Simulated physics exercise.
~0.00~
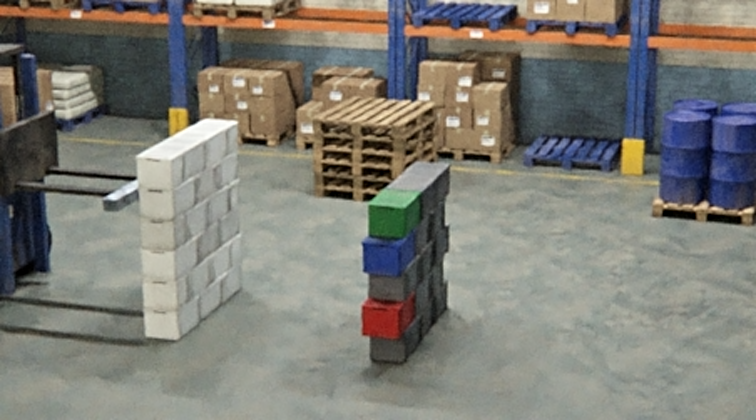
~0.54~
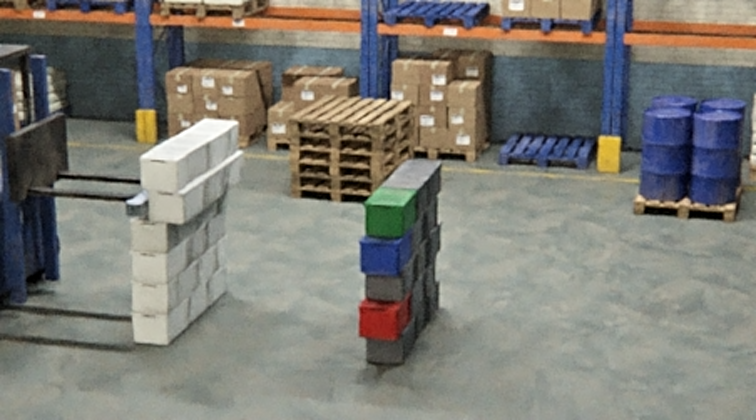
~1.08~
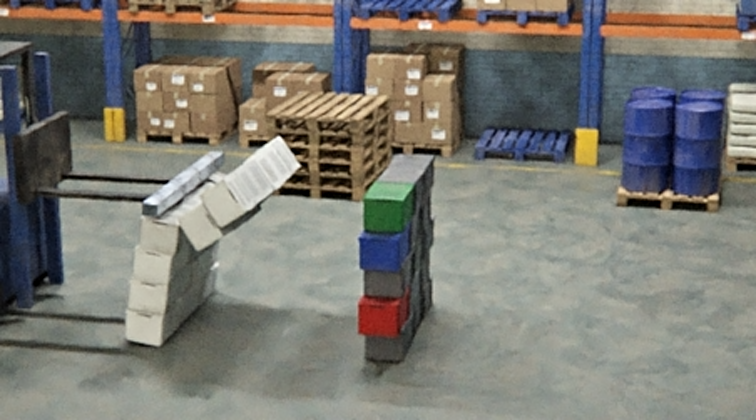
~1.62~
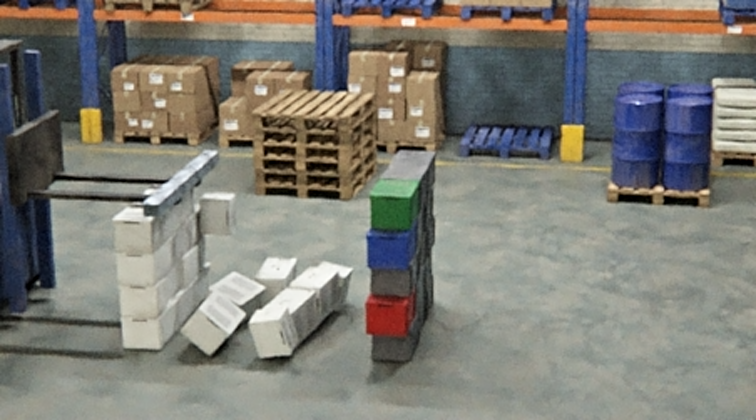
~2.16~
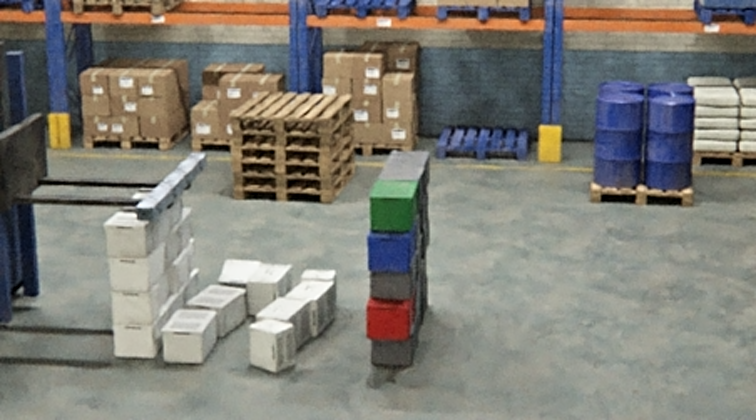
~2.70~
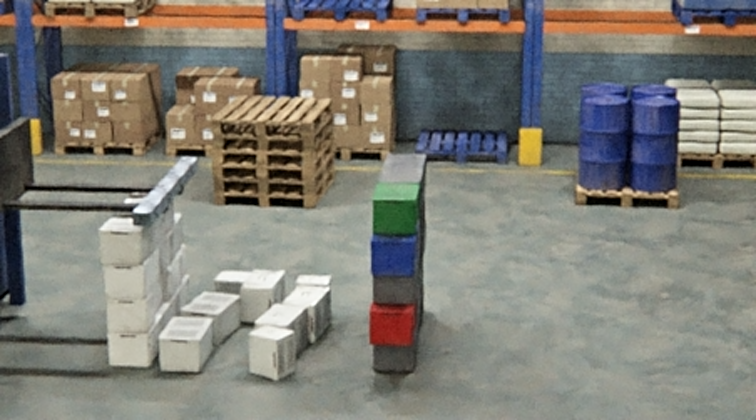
Forklift pushing a beam into a white tote wall, toppling its upper part onto the floor, the facing coloured stack left standing.
